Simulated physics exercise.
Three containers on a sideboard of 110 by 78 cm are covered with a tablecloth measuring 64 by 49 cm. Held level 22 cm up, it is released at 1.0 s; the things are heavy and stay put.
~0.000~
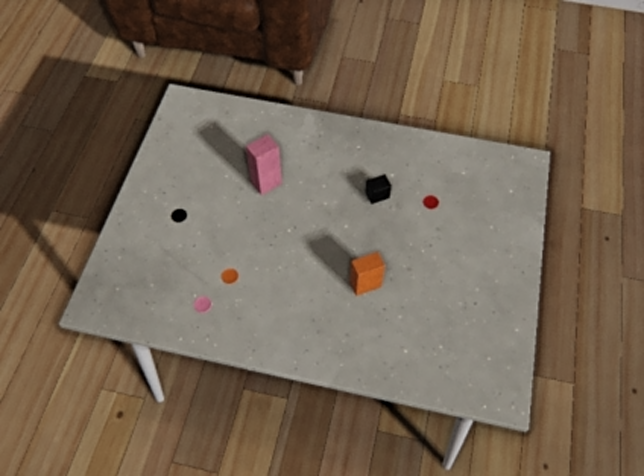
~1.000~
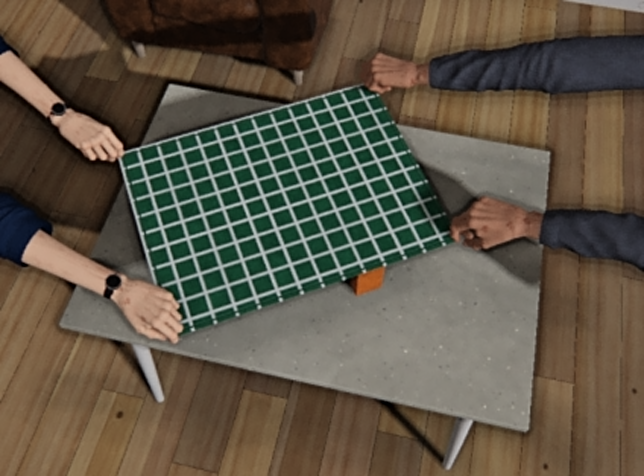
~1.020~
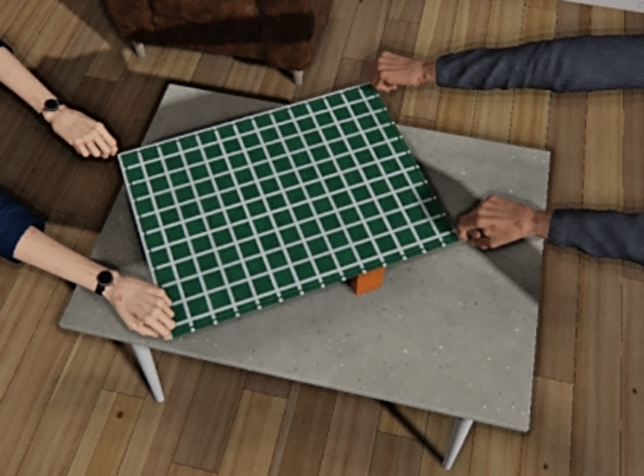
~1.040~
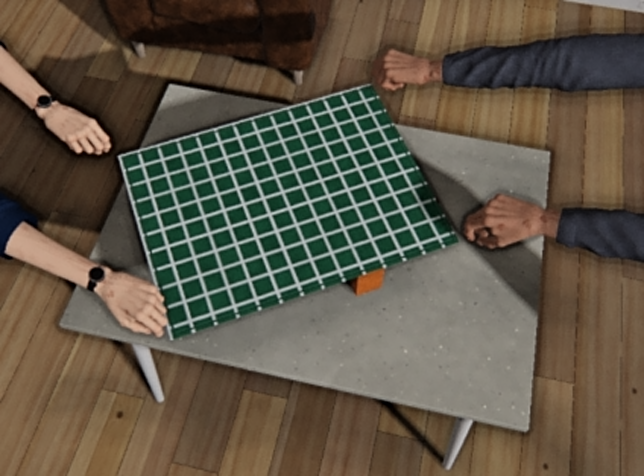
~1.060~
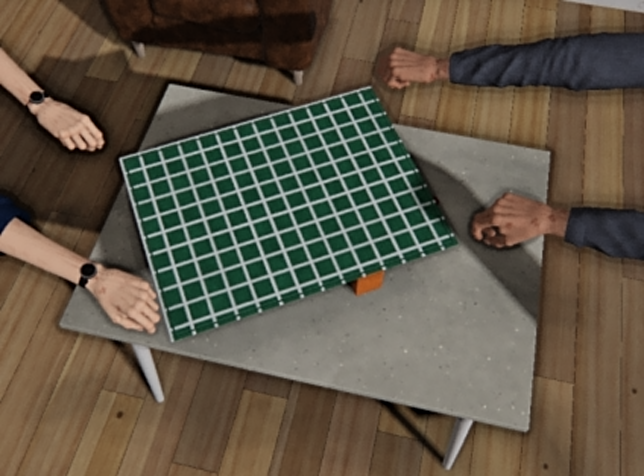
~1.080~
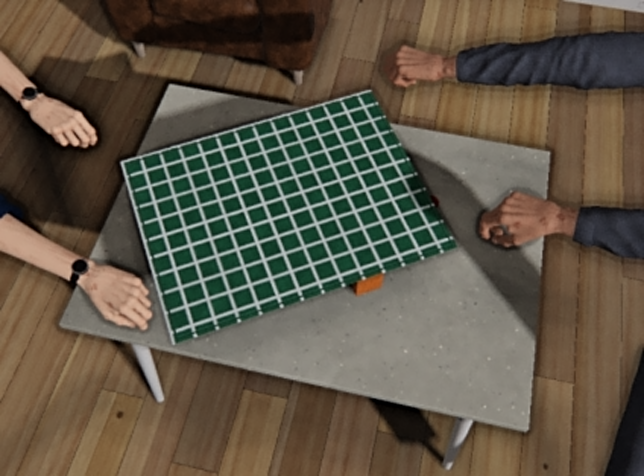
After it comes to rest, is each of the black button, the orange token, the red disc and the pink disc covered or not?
Result: The black button is left hidden; the orange token is left hidden; the red disc is left clear; the pink disc is left hidden.
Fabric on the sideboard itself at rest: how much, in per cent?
At rest, about 35 percent of it.
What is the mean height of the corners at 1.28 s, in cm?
0 cm.
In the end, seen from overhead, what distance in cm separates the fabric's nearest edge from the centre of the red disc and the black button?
9 cm and 3 cm.
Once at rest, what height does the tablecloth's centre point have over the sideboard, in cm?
Looks like close to 1 cm up.
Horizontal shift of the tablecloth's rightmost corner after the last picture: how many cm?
That corner moves about 10 cm, measured flat, before it rests.
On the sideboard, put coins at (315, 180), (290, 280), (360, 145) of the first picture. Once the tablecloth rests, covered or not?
The first is hidden; the second is hidden; the third is left exposed.
After 1.3 s, 25 % of it is down, spanning 65 by 69 cm, above orange token, pink disc, black button.
After 1.5 s, 35 % of it is down, spanning 70 by 69 cm, above orange token, pink disc, black button.
After 1.7 s, 35 % of it is down, spanning 65 by 69 cm, above orange token, pink disc, black button.
After 1.9 s, 35 % of it is down, spanning 66 by 69 cm, above orange token, pink disc, black button.
After 2.7 s, 35 % of it is down, spanning 66 by 69 cm, above orange token, pink disc, black button.
